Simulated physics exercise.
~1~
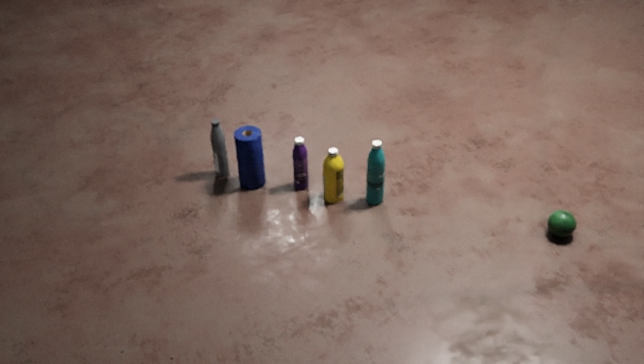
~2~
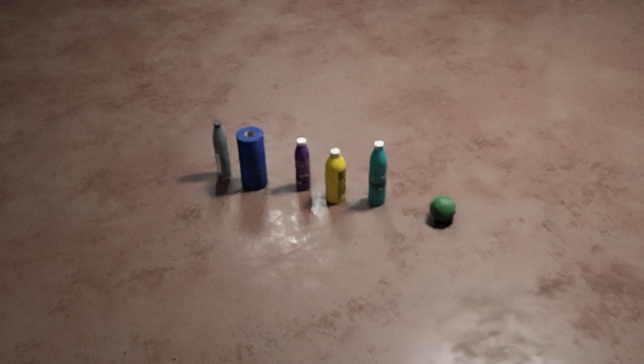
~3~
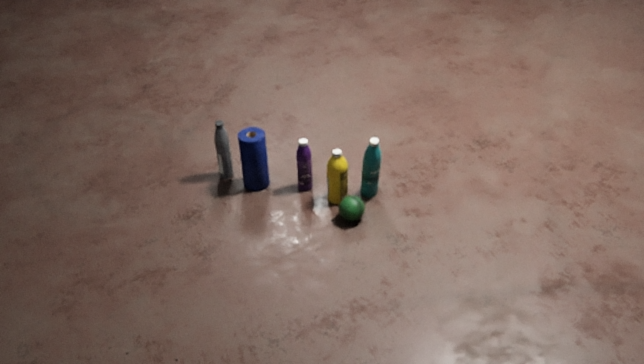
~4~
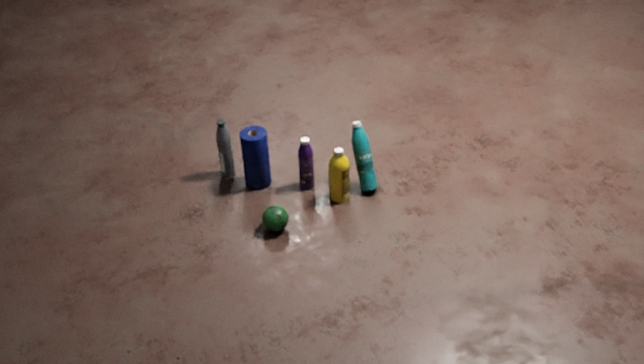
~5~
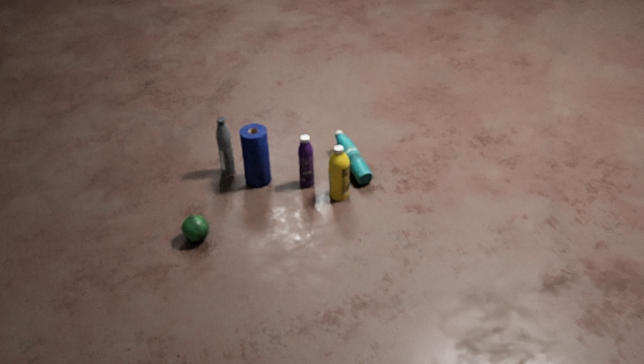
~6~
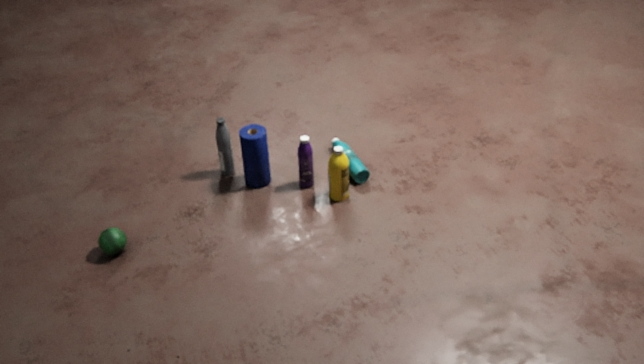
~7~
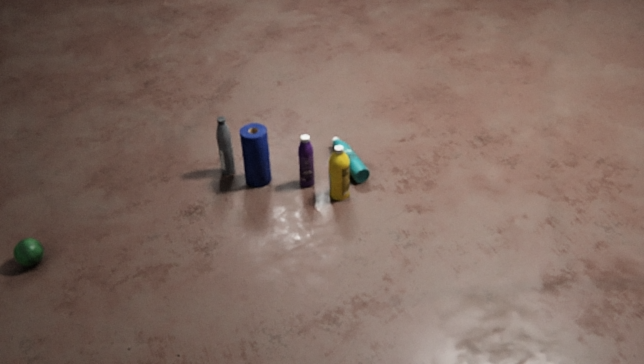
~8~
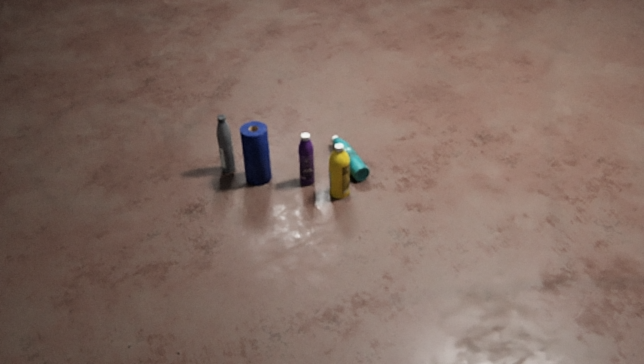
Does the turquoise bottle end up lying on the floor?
Yes, the turquoise bottle tips over and ends on its side behind the yellow one. It is the only thing in the row that falls.
